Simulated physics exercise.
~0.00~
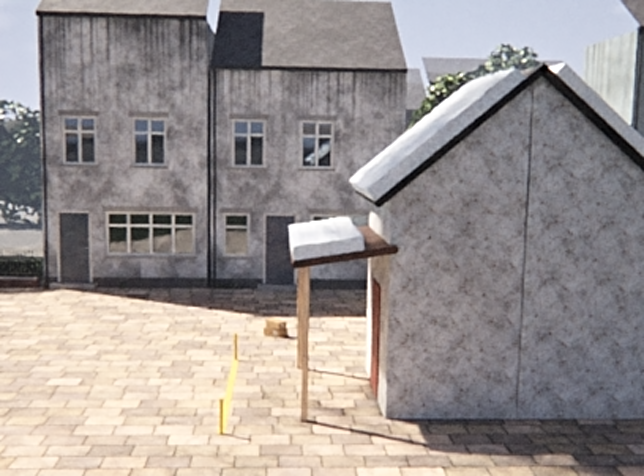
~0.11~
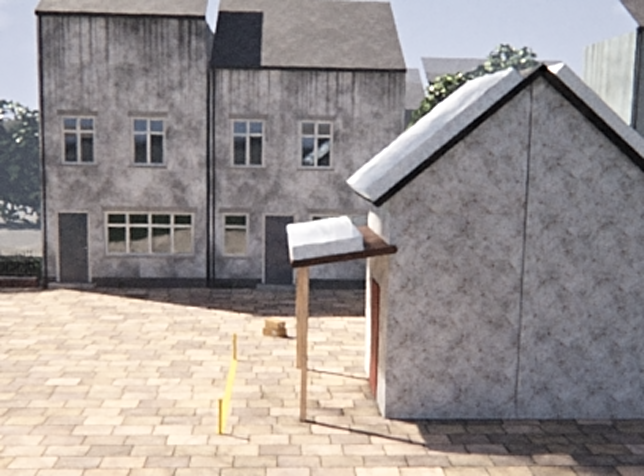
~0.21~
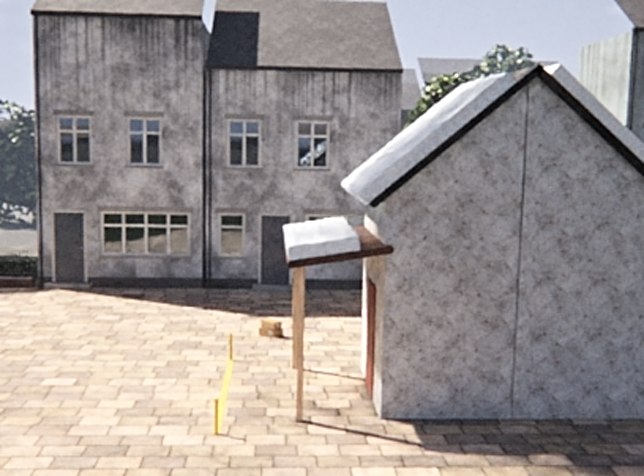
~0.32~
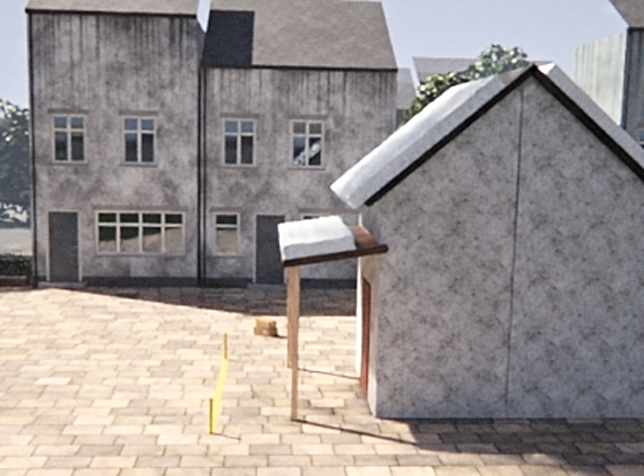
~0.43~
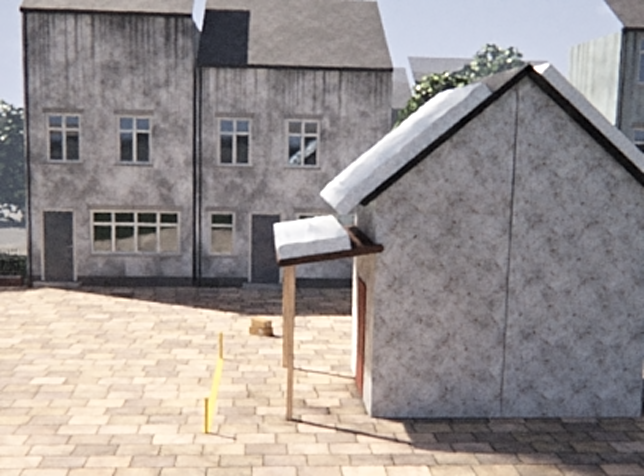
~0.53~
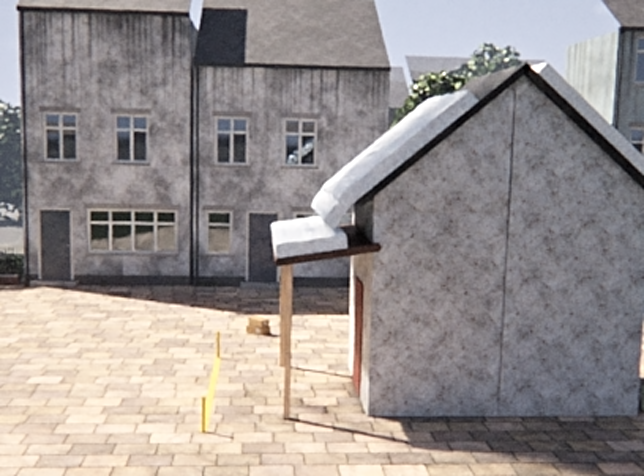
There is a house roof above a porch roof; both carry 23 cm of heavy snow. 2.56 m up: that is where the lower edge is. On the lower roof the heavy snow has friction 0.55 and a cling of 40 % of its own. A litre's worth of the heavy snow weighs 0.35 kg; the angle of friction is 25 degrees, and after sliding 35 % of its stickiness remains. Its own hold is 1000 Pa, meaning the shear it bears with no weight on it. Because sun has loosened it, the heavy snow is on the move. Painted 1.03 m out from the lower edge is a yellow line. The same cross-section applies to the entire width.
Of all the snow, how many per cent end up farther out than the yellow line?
I would say about 31 per cent of all the snow ends up past the yellow line.
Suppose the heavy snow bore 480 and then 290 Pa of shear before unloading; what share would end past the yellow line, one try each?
The answers, in order, are 50 % and 60 %.
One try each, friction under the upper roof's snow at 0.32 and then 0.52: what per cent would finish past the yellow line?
Respectively near 25 % and near 4 %.
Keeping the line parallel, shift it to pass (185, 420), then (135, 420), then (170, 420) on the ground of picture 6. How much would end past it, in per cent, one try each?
The three tries give 20 %, 4 % and 14 % in turn.
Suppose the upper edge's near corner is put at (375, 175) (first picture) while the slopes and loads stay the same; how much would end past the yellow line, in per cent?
55 %.
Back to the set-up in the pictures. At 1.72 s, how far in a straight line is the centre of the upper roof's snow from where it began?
About 3.6 m.
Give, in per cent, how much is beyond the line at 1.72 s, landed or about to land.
14 %.
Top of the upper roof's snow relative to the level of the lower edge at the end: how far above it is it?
About 0.6 m.
By 1.08 s, none is below the lower edge and 0 % is past the line.
By 1.72 s, 35 % is below the lower edge and 15 % is past the line.
By 2.36 s, 52 % is below the lower edge and 31 % is past the line.
By 3.00 s, 52 % is below the lower edge and 31 % is past the line.
By 5.30 s, at the end, 62 % is below the lower edge and 31 % is past the line.
